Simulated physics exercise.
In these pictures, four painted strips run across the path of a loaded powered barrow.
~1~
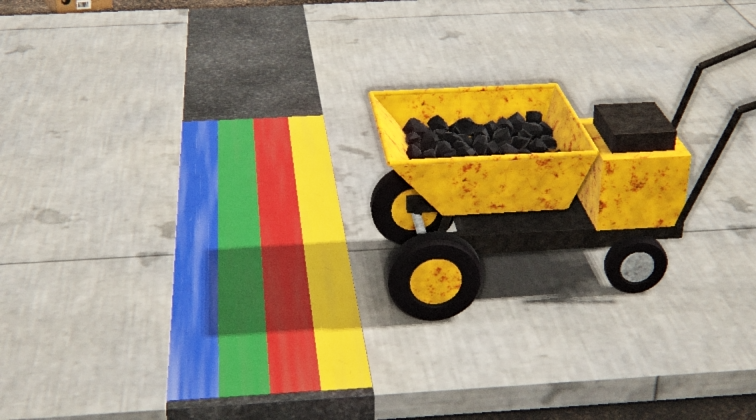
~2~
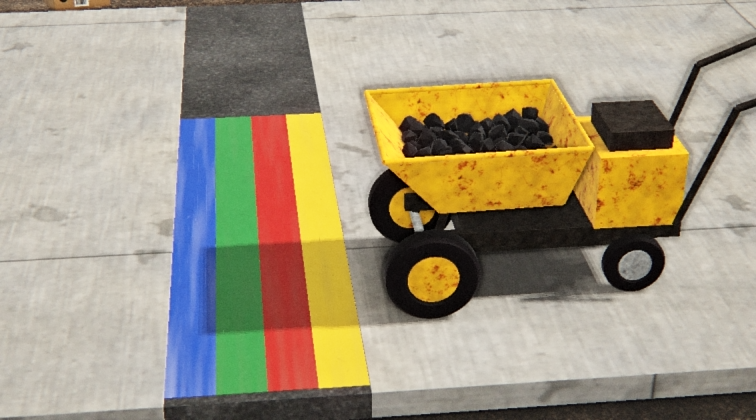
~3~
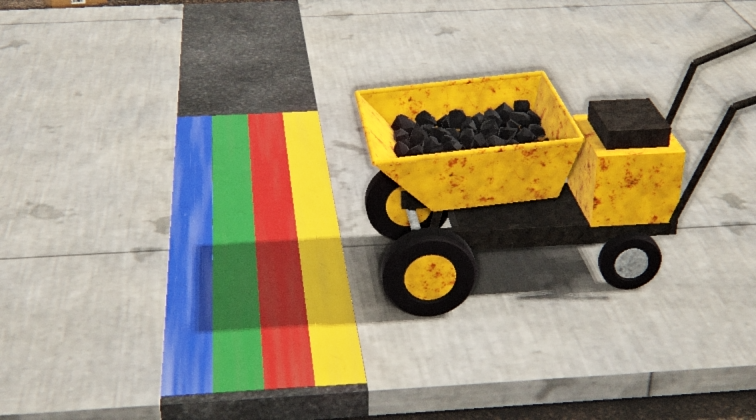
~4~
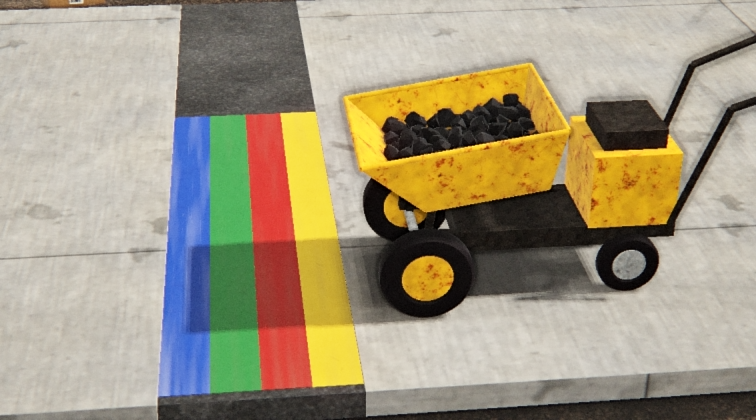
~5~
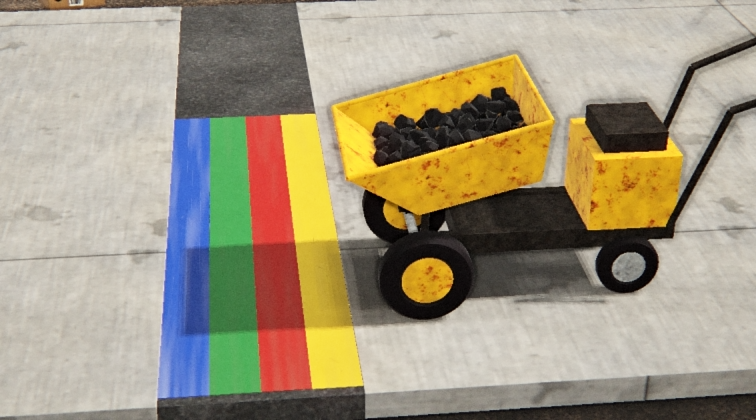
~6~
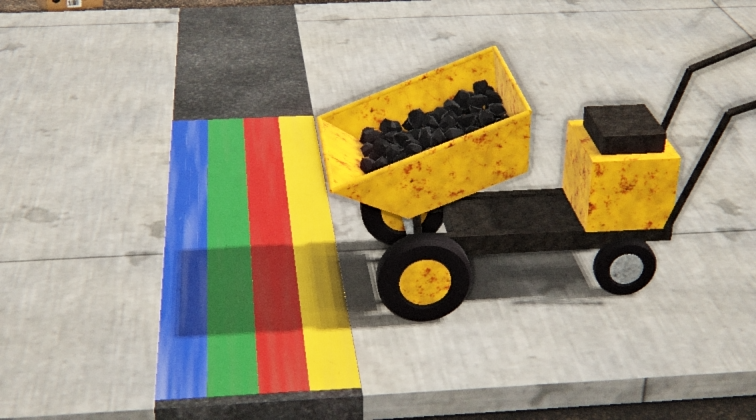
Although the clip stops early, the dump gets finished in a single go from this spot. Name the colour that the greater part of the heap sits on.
Green.
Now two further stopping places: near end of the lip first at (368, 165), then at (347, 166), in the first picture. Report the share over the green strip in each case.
Estimates: 30 %, 20 %.
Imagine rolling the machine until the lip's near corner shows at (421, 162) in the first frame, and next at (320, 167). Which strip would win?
First: The red strip; second: The blue strip.
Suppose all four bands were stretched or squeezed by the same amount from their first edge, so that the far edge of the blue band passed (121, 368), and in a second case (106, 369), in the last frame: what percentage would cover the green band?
The first case gives around 30 %, the second around 30 %.
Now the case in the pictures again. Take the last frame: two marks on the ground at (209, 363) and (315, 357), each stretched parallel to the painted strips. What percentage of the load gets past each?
Some 20 and some 70 per cent, respectively.
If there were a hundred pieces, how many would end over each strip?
I'd put the yellow strip near 0, the red strip near 15, the green strip near 35 and the blue strip near 15.
Soon after the last picture, skip tipped steeply; all in the skip.
A little later, skip tipped right over; about two thirds in the skip; a small part over the red strip; about a quarter over the green strip; a stray few over the blue strip.
Later still, skip tipped right over; about a quarter in the skip; about a quarter over the red strip; about a third over the green strip; a small part over the blue strip; a small part off the paint.
At rest, skip tipped right over; about a quarter in the skip; a stray few over the yellow strip; about a quarter over the red strip; about a third over the green strip; a small part over the blue strip; a small part off the paint.
